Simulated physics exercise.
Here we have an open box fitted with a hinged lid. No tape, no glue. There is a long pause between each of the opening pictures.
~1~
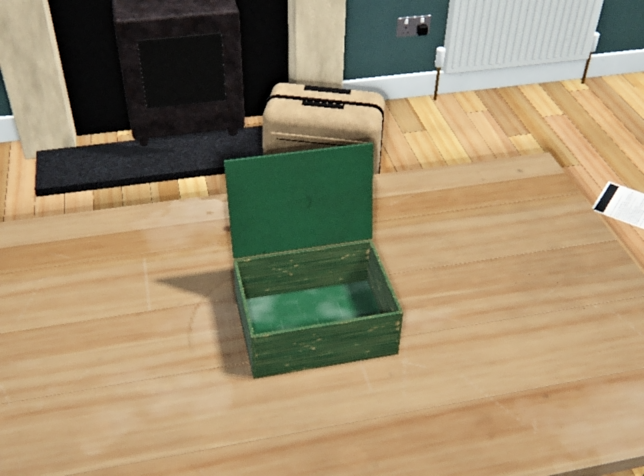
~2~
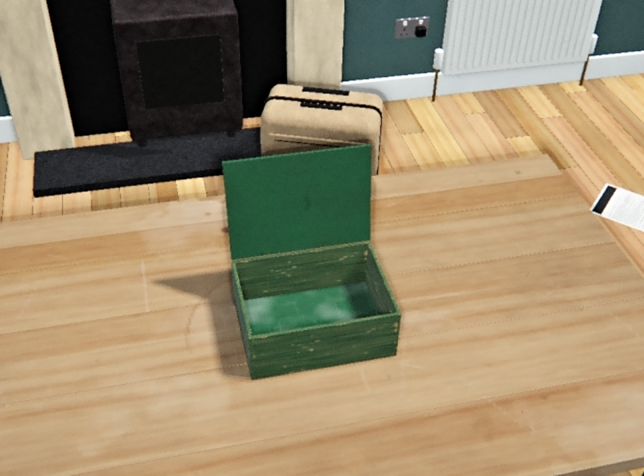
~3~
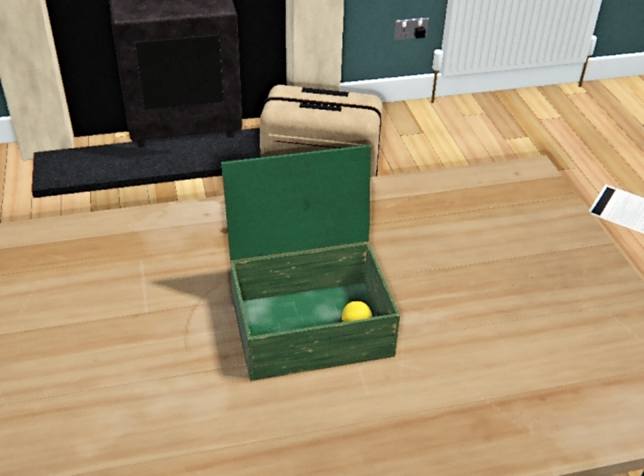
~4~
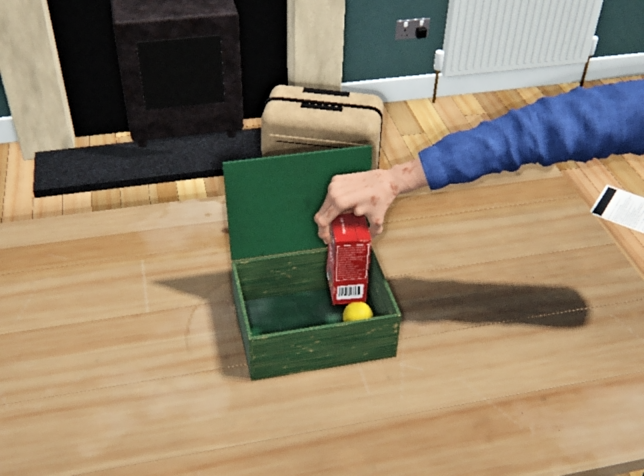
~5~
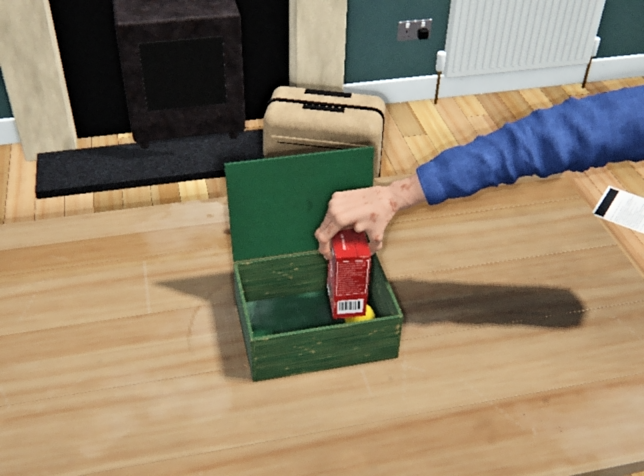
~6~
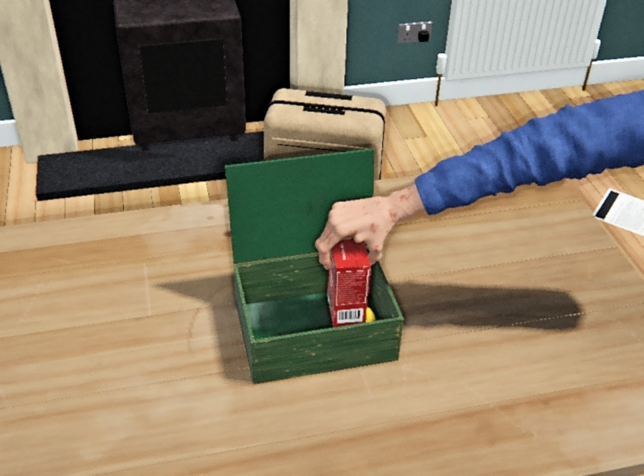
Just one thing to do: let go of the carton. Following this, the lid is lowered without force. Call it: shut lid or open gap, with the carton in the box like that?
Shut lid.
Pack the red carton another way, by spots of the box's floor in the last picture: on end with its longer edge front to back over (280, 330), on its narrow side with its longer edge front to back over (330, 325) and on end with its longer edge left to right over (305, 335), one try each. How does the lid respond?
In the first case it will not close; in the second case it shuts flat; in the third case it is held up.
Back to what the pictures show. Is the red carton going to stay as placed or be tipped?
Once everything settles, the red carton ends up at a slant.
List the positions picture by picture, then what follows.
In the first frame, the last thing is not in view yet.
In the second frame, the last thing is not in view yet.
In the third frame, the last thing is not in view yet.
The fourth frame shows on its way; red carton (348, 257).
The fifth frame shows on its way; red carton (348, 272).
The sixth frame shows in place under the hand; red carton (348, 282).
Then, 0.40 s later than the last frame, red carton on its side near (303, 327).
Then, 1.20 s later than the last frame, lid starting down; red carton on its side near (300, 329).
Then, 1.80 s later than the last frame, lid 46° above the rim; red carton on its side near (300, 329).
Then, 2.20 s later than the last frame, lid 14° above the rim; red carton on its side near (300, 329).
When it is over, lid shut; lying over in the box, red carton; yellow lemon as before. End places, in pixels of the last picture, red carton near (300, 329).
